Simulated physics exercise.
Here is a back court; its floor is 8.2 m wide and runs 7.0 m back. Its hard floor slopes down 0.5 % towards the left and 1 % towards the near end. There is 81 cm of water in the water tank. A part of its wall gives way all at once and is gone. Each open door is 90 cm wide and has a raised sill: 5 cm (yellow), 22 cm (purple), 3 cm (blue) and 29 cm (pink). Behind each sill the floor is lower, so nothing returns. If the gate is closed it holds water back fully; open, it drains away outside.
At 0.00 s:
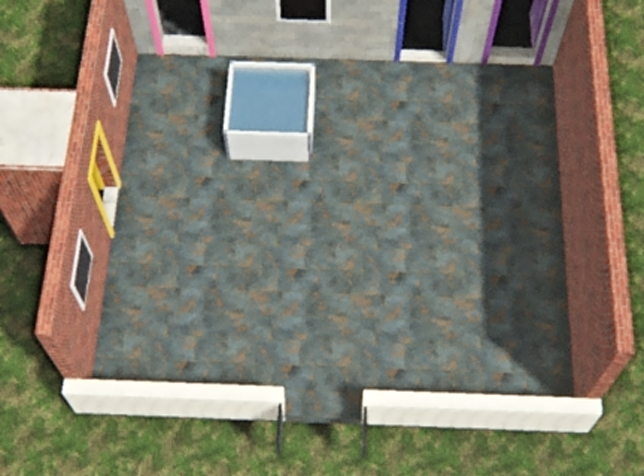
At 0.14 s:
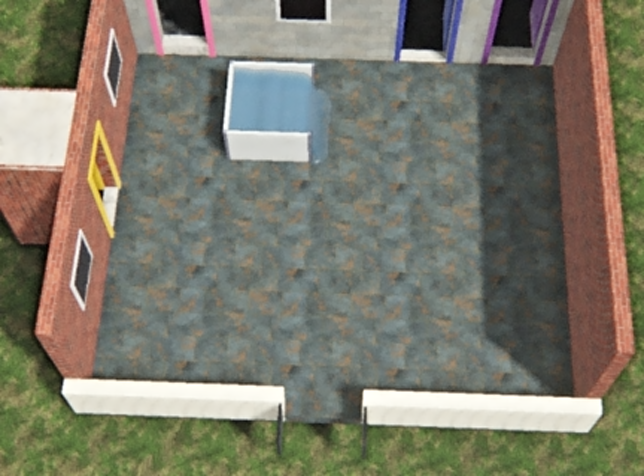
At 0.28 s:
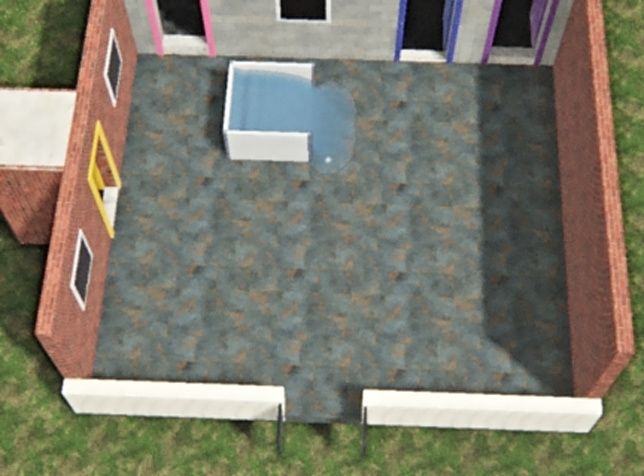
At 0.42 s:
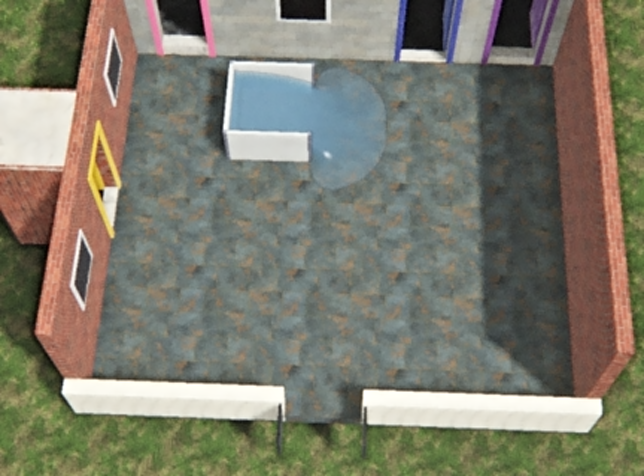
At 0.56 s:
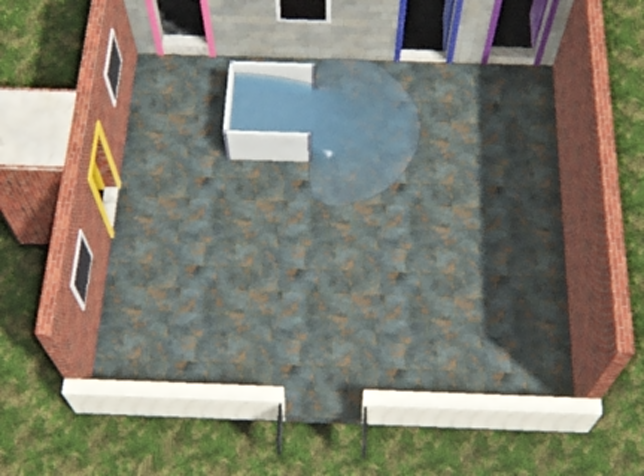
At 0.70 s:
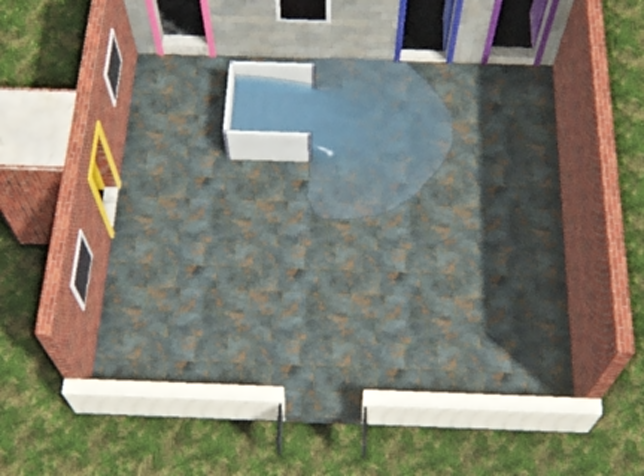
Water fills a white-walled tank near the back of a walled court with a mottled grey floor, seen from high above the near end. Brick walls stand left and right, with a yellow-framed opening at left, pink, blue and purple doorways behind, and low white walls in front. The tank's right side vanishes, and water pours out, spreading rightward and nearer in a widening, thinning rounded sheet, while the camera stays still.
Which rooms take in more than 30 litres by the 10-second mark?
The water let in: At the yellow door it does not reach the limit; at the purple door it keeps below the limit; at the blue door it exceeds the limit; at the pink door it does not reach the limit.
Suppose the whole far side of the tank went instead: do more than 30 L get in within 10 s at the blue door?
Against that limit: Blue below.
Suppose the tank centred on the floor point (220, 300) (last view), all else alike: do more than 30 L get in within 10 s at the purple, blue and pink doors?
Then: Purple under, blue under, pink below.
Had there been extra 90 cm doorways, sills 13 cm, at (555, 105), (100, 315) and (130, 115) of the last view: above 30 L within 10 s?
In turn: Over, not over, below.
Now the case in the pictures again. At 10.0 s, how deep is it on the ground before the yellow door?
Some 0.0 cm.
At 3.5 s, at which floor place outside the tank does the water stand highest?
Near (573, 412).
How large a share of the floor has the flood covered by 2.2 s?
Near 35 per cent is wet.
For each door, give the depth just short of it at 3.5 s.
Depths in cm: Yellow 0, purple 18, blue 5, pink 0.
After 1.4 s water covers 30 % of the floor and is deepest (24 cm) near (317, 135); yellow door not reached, purple door 6 cm at the sill, 0 L in, blue door 11 cm at the sill, 5 L in, pink door not reached.
After 2.2 s water covers 35 % of the floor and is deepest (36 cm) near (542, 71); yellow door not reached, purple door 10 cm at the sill, 0 L in, blue door 9 cm at the sill, 27 L in, pink door not reached.
After 3.5 s water covers 40 % of the floor and is deepest (23 cm) near (573, 412); yellow door not reached, purple door 18 cm at the sill, 3 L in, blue door 5 cm at the sill, 45 L in, pink door not reached.
After 6.0 s water covers 50 % of the floor and is deepest (15 cm) near (519, 410); yellow door not reached, purple door 5 cm at the sill, 3 L in, blue door 5 cm at the sill, 55 L in, pink door not reached.
After 10.0 s water covers 75 % of the floor and is deepest (13 cm) near (90, 394); yellow door not reached, purple door 1 cm at the sill, 3 L in, blue door 1 cm at the sill, 59 L in, pink door not reached.
